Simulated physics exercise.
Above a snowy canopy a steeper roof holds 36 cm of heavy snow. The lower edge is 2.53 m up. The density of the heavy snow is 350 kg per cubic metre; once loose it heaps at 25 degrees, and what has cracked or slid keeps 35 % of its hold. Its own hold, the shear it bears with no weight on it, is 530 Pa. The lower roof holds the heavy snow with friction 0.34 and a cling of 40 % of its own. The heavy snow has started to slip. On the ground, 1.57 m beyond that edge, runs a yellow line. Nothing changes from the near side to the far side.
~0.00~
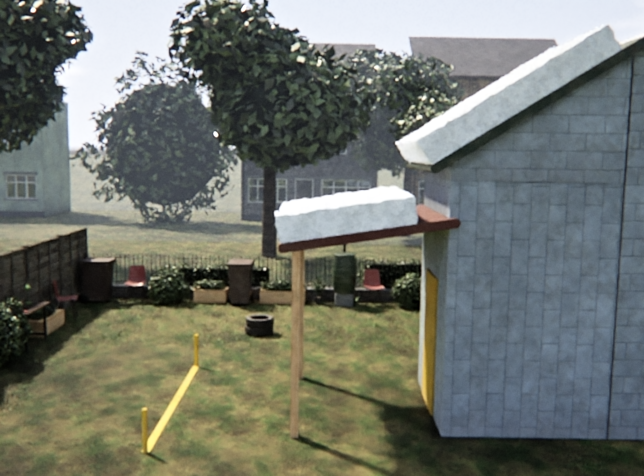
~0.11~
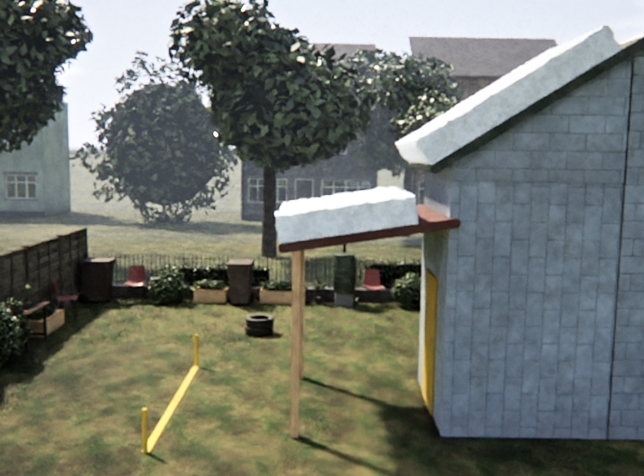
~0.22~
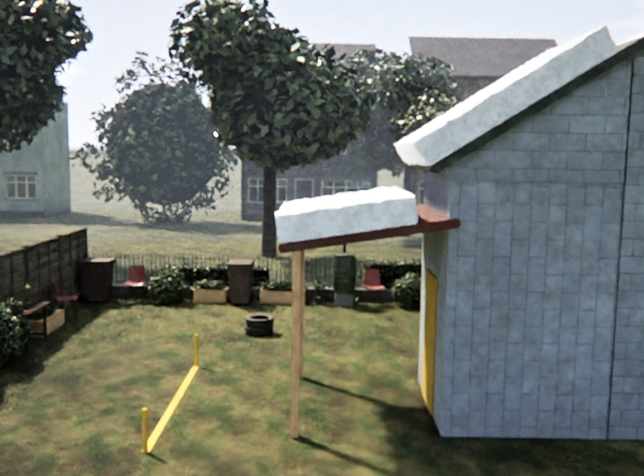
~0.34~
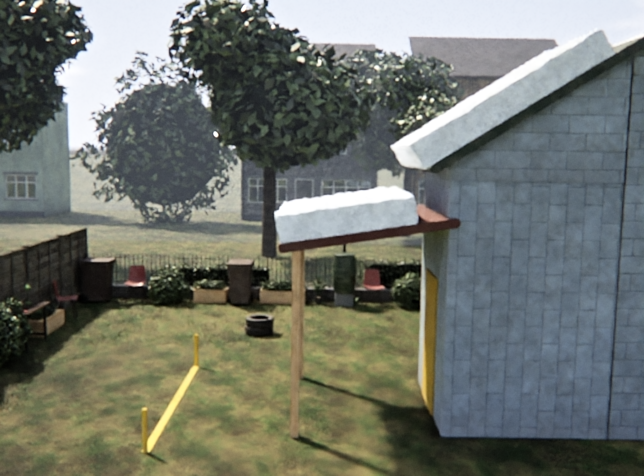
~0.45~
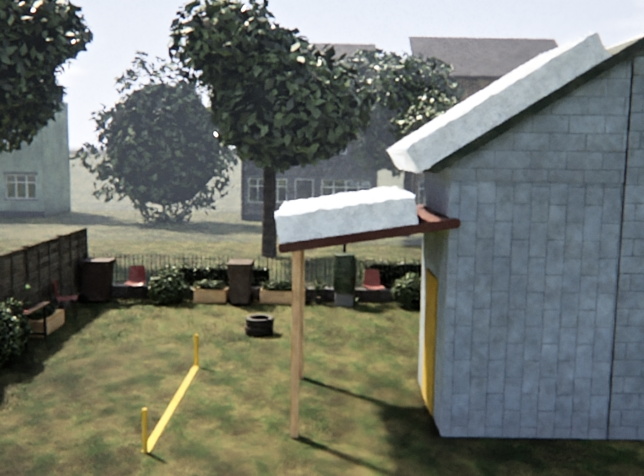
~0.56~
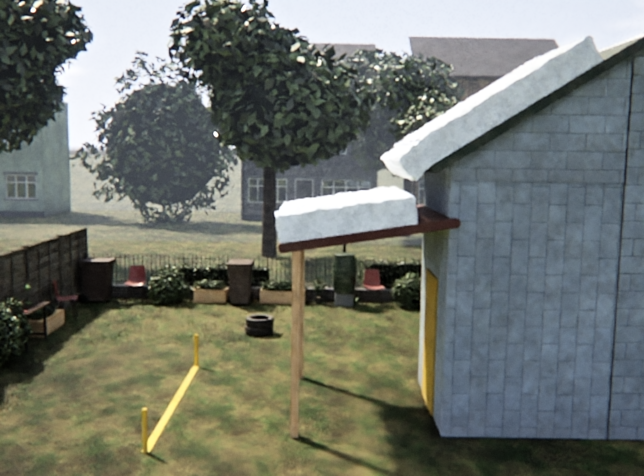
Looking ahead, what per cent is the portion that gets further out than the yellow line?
About 1 %.
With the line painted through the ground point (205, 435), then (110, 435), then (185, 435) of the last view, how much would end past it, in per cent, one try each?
In turn about 7 %, 0 %, 3 %.
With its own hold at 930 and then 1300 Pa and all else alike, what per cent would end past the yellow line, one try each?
In turn about 0 %, 0 %.
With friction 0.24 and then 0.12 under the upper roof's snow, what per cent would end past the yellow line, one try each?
In that order: 10 %, 20 %.
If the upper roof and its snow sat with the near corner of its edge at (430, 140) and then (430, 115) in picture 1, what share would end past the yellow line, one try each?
In that order: 14 %, 25 %.
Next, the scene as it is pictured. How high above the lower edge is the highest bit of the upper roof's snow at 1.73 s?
About 1.6 m.
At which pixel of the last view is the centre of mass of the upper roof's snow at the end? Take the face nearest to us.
Near (345, 231).
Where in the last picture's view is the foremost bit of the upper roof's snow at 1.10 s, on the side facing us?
Near (361, 193).
By 1.10 s, none is below the lower edge and 0 % is past the line.
By 1.73 s, none is below the lower edge and 0 % is past the line.
By 2.37 s, 5 % is below the lower edge and 0 % is past the line.
By 3.00 s, 19 % is below the lower edge and 0 % is past the line.
By 5.30 s, at the end, 23 % is below the lower edge and 1 % is past the line.
